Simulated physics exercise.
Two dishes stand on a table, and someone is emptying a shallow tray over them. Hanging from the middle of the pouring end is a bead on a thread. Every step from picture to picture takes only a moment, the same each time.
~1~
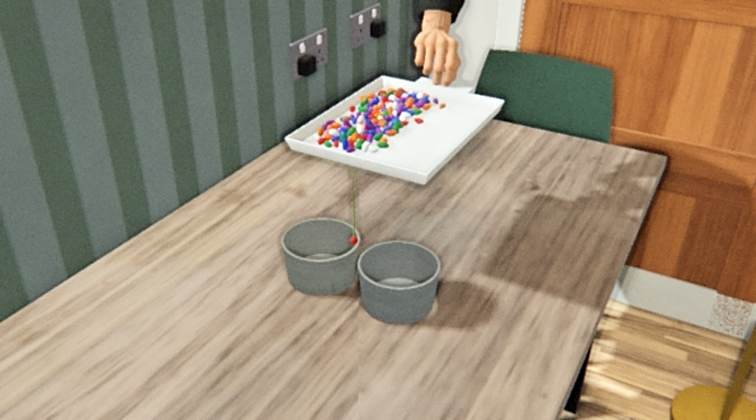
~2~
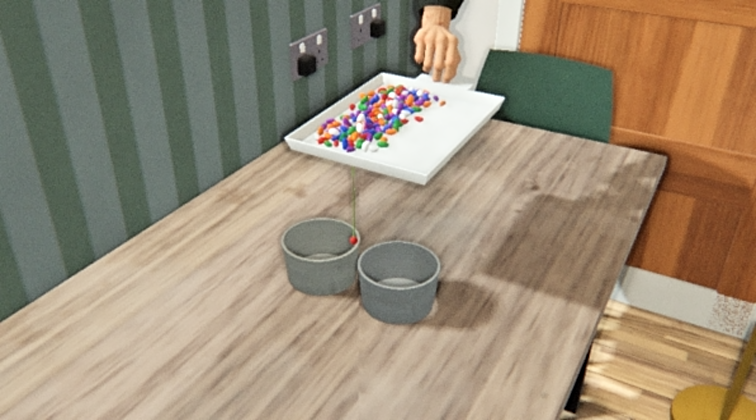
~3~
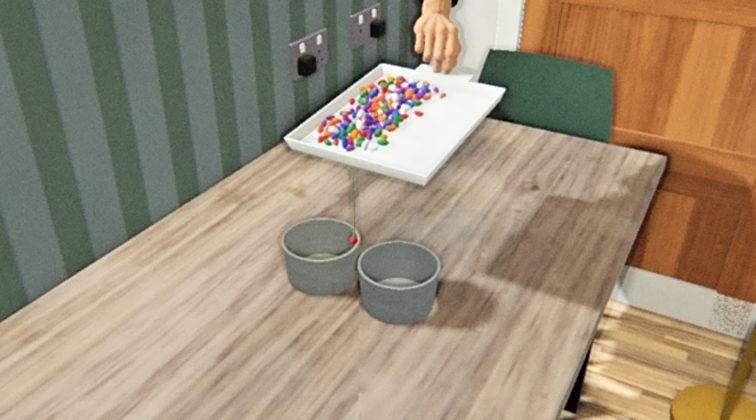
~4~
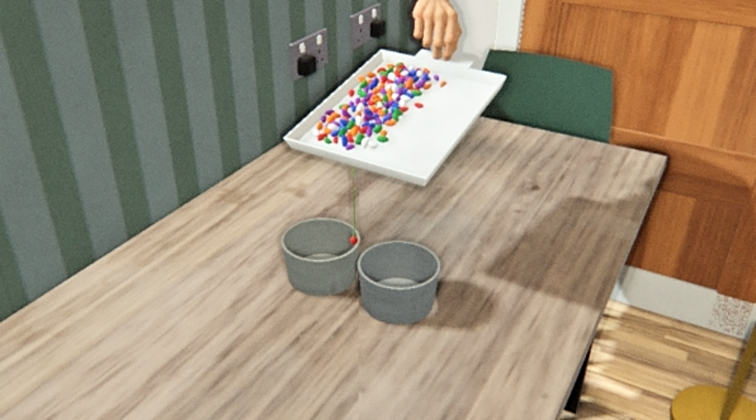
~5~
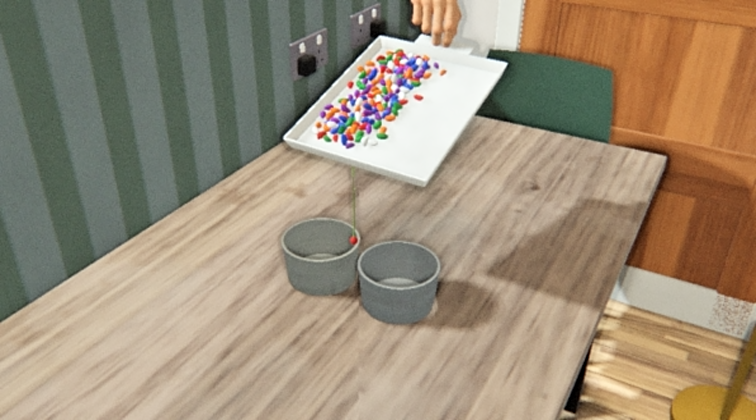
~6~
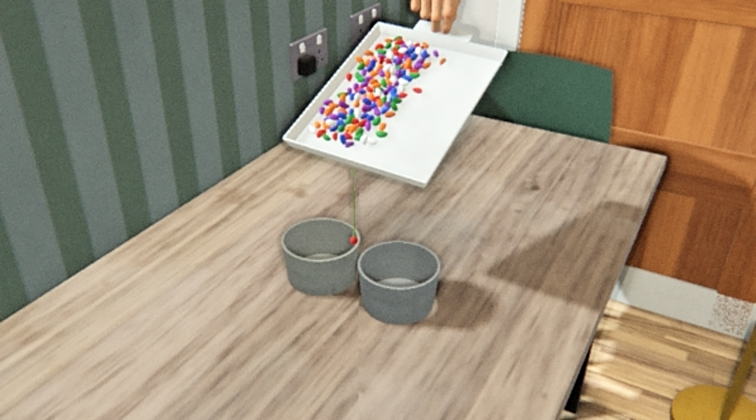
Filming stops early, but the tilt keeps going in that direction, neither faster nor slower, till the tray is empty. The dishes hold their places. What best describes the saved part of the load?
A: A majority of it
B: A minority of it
Option B: A minority of it.
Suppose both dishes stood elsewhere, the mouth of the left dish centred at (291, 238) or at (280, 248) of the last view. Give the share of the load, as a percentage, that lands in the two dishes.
Roughly 40 per cent, and 60 per cent.
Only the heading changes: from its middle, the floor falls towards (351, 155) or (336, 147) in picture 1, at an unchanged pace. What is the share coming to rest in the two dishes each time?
Respectively close to 30 and 60 in a hundred.
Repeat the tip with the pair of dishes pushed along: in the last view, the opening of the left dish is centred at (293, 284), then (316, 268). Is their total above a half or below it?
Held in all, by try: A smaller portion, then a larger portion.
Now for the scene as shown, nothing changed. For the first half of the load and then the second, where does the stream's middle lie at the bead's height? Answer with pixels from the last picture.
First half (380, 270); second half (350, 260).
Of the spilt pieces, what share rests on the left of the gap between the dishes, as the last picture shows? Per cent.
I'd put it at close to 70 per cent.
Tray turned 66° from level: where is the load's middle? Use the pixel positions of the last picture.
The load is centred around (360, 151).
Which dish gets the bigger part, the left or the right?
The one that comes out ahead is the rightward one.
Soon, tray tipped steeply; most on the tray; a small part in the air.
A while on, tray tipped past a quarter turn; a small part on the tray; a small part in the right dish; about half outside both; about a quarter in the air.
Towards the end, tray tipped past a quarter turn; about a quarter in the right dish; most outside both.
Finally, tray tipped past a quarter turn; about a quarter in the right dish; none in the left dish; most outside both.
